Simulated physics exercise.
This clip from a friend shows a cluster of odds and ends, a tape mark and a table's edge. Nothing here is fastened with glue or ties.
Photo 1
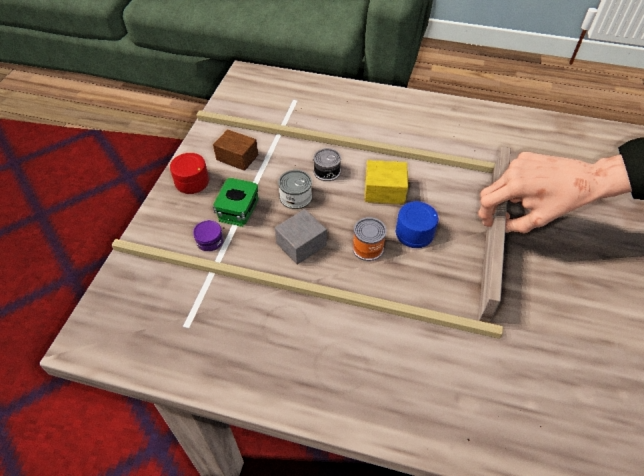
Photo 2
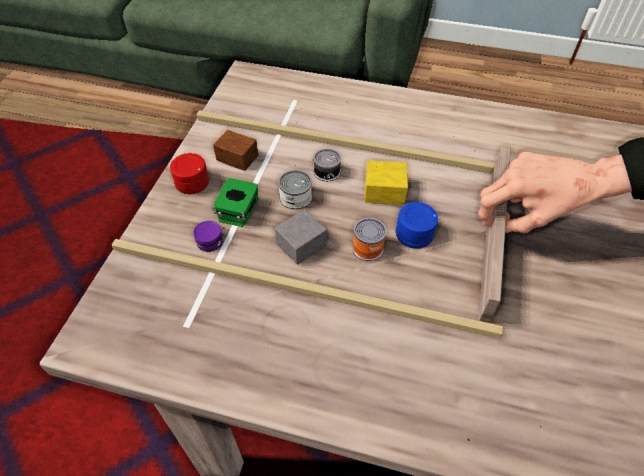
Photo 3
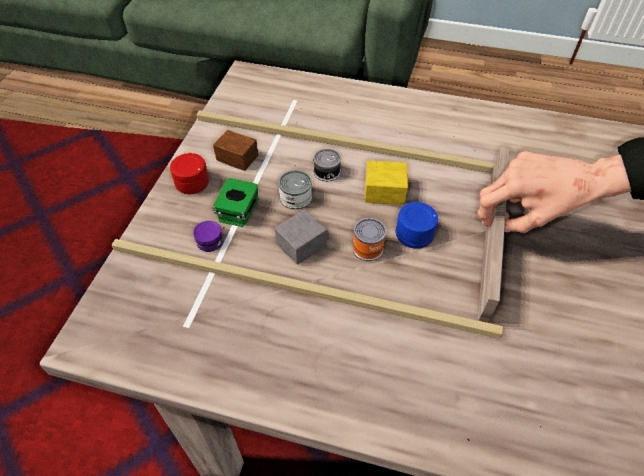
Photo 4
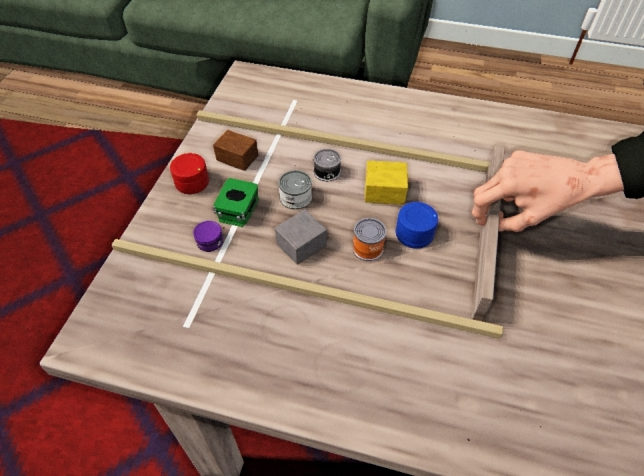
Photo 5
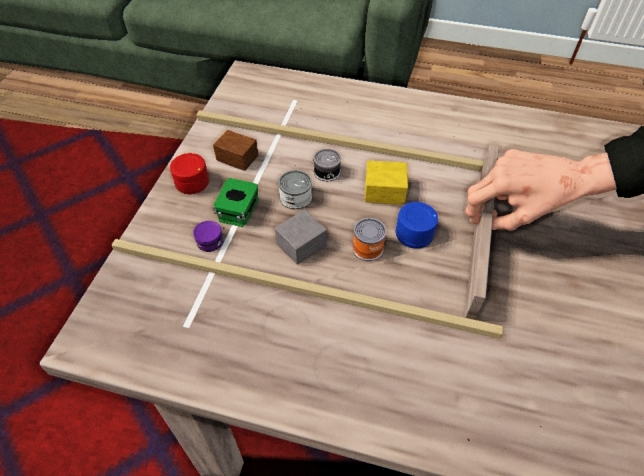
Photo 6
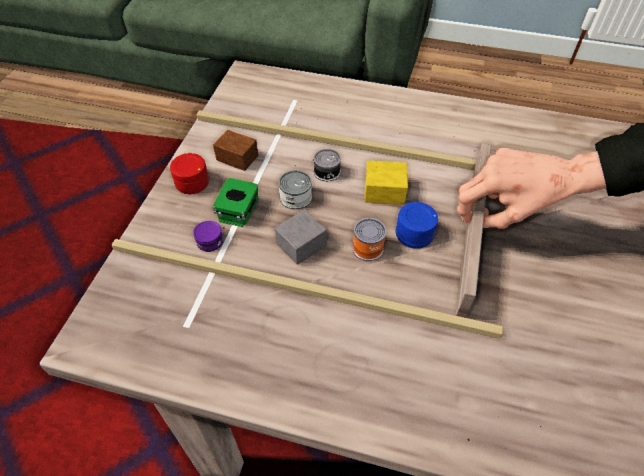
On a wooden table, a hand slides a board slightly left toward scattered small objects.
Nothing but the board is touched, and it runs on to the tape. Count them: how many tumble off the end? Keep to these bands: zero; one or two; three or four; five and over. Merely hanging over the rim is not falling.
That gives zero.
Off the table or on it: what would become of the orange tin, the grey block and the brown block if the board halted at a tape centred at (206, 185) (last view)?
Orange tin stays put, grey block stays put, brown block goes off.
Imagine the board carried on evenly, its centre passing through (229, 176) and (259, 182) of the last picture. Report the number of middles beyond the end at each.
That would be 2 and 0.
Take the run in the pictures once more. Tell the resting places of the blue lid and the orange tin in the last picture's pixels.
Same order as the question: First (231, 185), second (222, 209).
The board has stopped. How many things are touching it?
So the total is 4.
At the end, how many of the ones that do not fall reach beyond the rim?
As for overhanging, the count is 1.
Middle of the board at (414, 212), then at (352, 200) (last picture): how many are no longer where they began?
Respectively 1 and 5.
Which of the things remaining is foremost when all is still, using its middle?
That'd be the brown block, foremost of the lot.
A little later, none off yet; red lid at rest near (190, 173); brown block at rest near (236, 150); purple tub at rest near (209, 236).
When it is over, the number that fall off is zero.
